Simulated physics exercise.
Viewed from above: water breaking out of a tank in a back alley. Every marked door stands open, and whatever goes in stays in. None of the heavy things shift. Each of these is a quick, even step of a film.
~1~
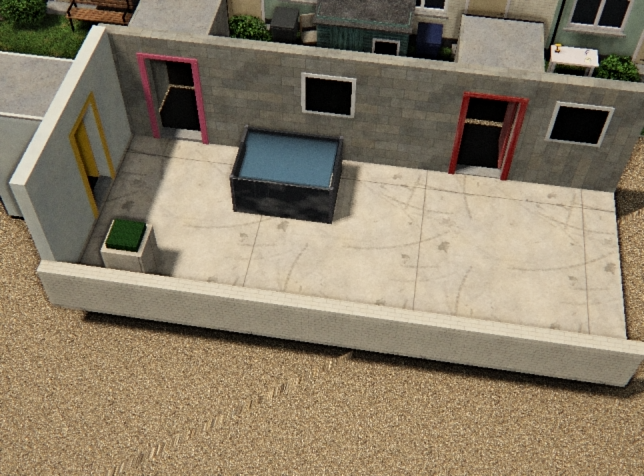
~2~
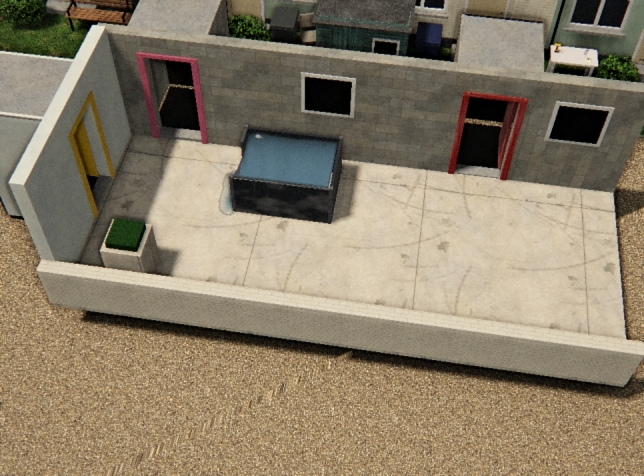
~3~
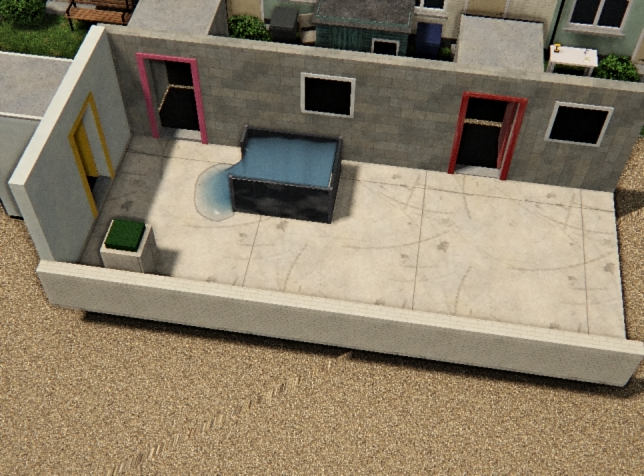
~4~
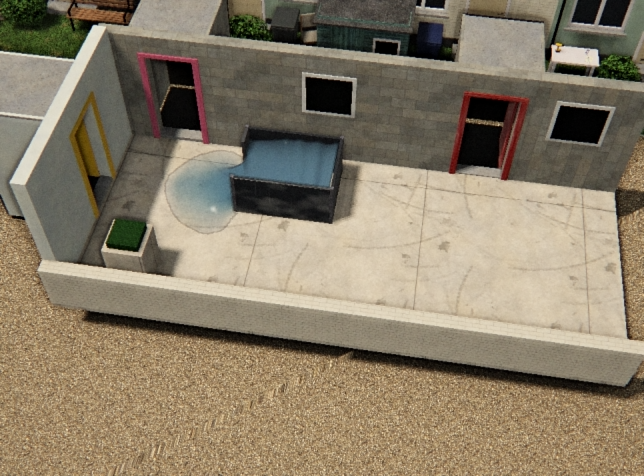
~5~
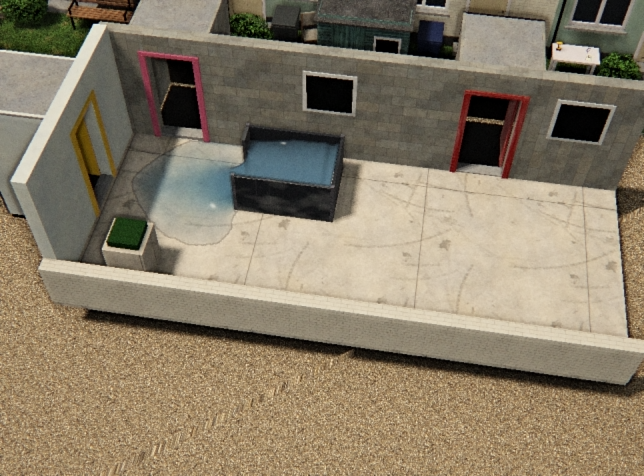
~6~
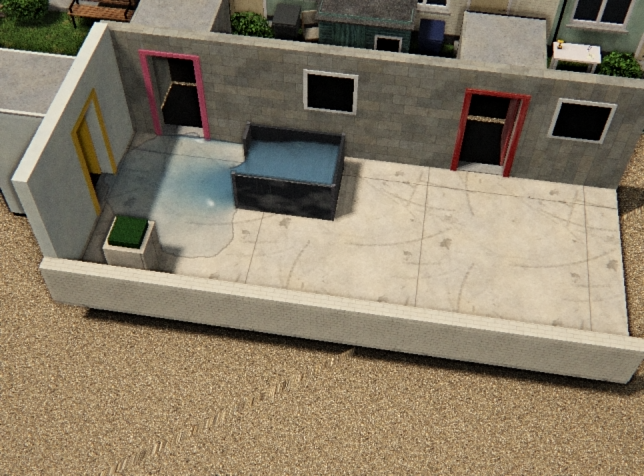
In this clip, seen from above, an open tank of water stands still in a walled alley, then water breaks out of its left side and spreads leftward across the pale paved floor in a widening, rounded puddle.
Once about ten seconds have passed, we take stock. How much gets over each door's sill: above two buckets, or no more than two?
The yellow door gets above two buckets; the pink door gets above two buckets; the red door gets no more than two.
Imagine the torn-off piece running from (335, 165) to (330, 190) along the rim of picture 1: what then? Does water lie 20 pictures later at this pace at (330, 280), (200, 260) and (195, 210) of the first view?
Bone-dry, bone-dry, bone-dry.
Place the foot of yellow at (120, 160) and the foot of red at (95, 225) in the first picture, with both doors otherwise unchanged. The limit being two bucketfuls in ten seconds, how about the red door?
Result: Red door rises above.
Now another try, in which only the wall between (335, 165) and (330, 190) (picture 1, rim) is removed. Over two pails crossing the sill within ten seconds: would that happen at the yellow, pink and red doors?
Here's how it goes: The yellow door comes in low, the pink door comes in low, the red door overshoots.
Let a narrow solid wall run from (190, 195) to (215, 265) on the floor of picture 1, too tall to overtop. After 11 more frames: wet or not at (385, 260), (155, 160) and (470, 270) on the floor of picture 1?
Reading the points as listed, I get left untouched, then deluged, then left untouched.
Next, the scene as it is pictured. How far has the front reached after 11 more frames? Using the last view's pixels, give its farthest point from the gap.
The farthest wet spot is near (70, 283).
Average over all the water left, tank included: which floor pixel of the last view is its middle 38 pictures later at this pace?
Roughly (215, 214).
A moment on, water covers 25 % of the floor; the yellow door far over two buckets in, the pink door under two buckets in, the red door not reached.
Next, water covers 25 % of the floor; the yellow door far over two buckets in, the pink door over two buckets in, the red door not reached.
Then, water covers 35 % of the floor; the yellow door far over two buckets in, the pink door far over two buckets in, the red door not reached.
Later, water covers 60 % of the floor; the yellow door far over two buckets in, the pink door far over two buckets in, the red door not reached.
In the end, water covers 95 % of the floor; the yellow door far over two buckets in, the pink door far over two buckets in, the red door wet at the sill, nothing in.
